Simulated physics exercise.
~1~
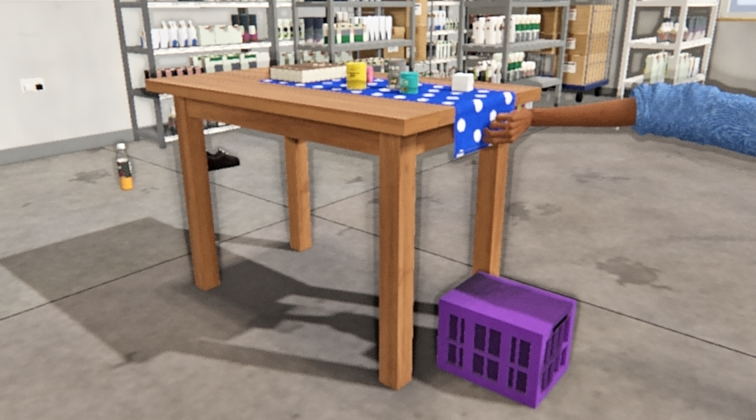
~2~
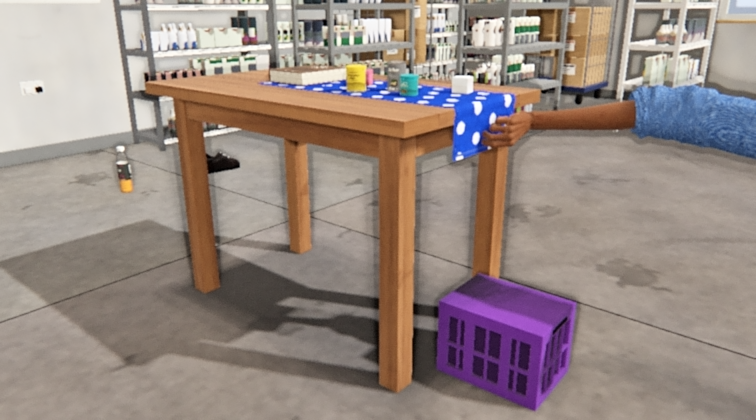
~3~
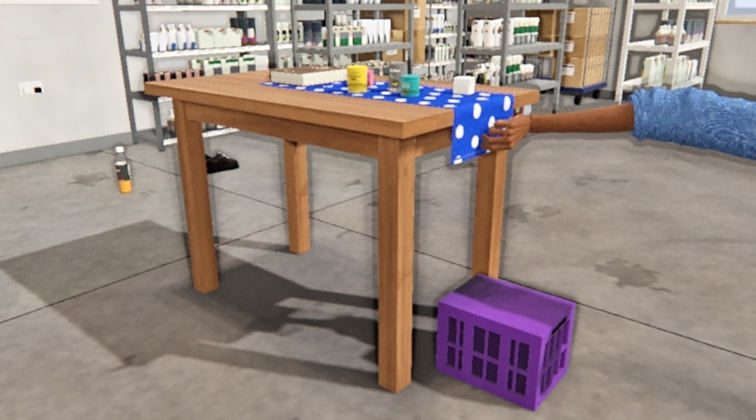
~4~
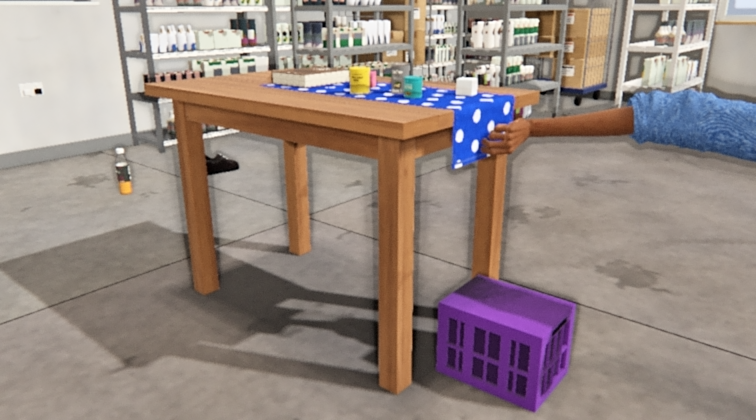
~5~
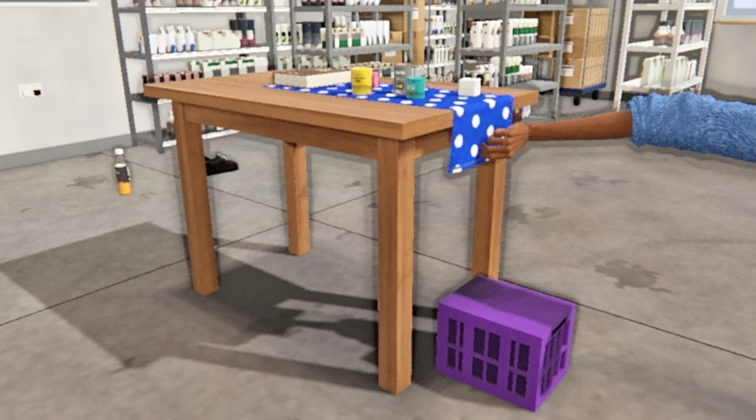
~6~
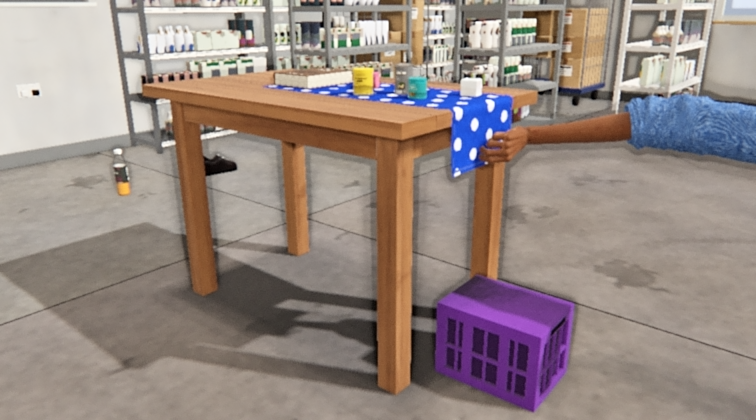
A blue polka-dot tablecloth slid slightly to the right across a wooden table as a hand slowly pulled its hanging end downward, carrying the small pots and white cube along above a purple crate.
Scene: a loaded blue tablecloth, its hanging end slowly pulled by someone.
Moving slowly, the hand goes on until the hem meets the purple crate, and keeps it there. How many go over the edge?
The number still up top goes down by four, if you watch closely.
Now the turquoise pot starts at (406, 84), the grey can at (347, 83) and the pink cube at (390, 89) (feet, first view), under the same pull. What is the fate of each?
The turquoise pot goes over, the grey can survives, the pink cube goes over.
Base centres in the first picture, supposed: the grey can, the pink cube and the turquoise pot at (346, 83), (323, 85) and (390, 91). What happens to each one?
First the grey can: It is still up there. Next the pink cube: It is still up there. Last the turquoise pot: It ends off the top.
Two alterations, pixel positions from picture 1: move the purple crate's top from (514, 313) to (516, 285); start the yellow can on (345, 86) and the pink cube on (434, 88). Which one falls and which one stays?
Result - the yellow can stays put, and the pink cube comes off.
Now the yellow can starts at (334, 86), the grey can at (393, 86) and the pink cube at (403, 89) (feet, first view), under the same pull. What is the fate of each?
The yellow can will stay where it is, the grey can will end up down, and the pink cube will end up down.
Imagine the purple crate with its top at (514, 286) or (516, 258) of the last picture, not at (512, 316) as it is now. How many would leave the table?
3 and 2.
A little later, hem near (480, 216); white cube gone.
Next, hem near (480, 257); white cube and turquoise pot gone.
Later still, hem on the crate; white cube, turquoise pot, grey can and yellow can gone.
When it is over, hem on the crate; white cube, turquoise pot, grey can and yellow can gone. Over the edge go four.
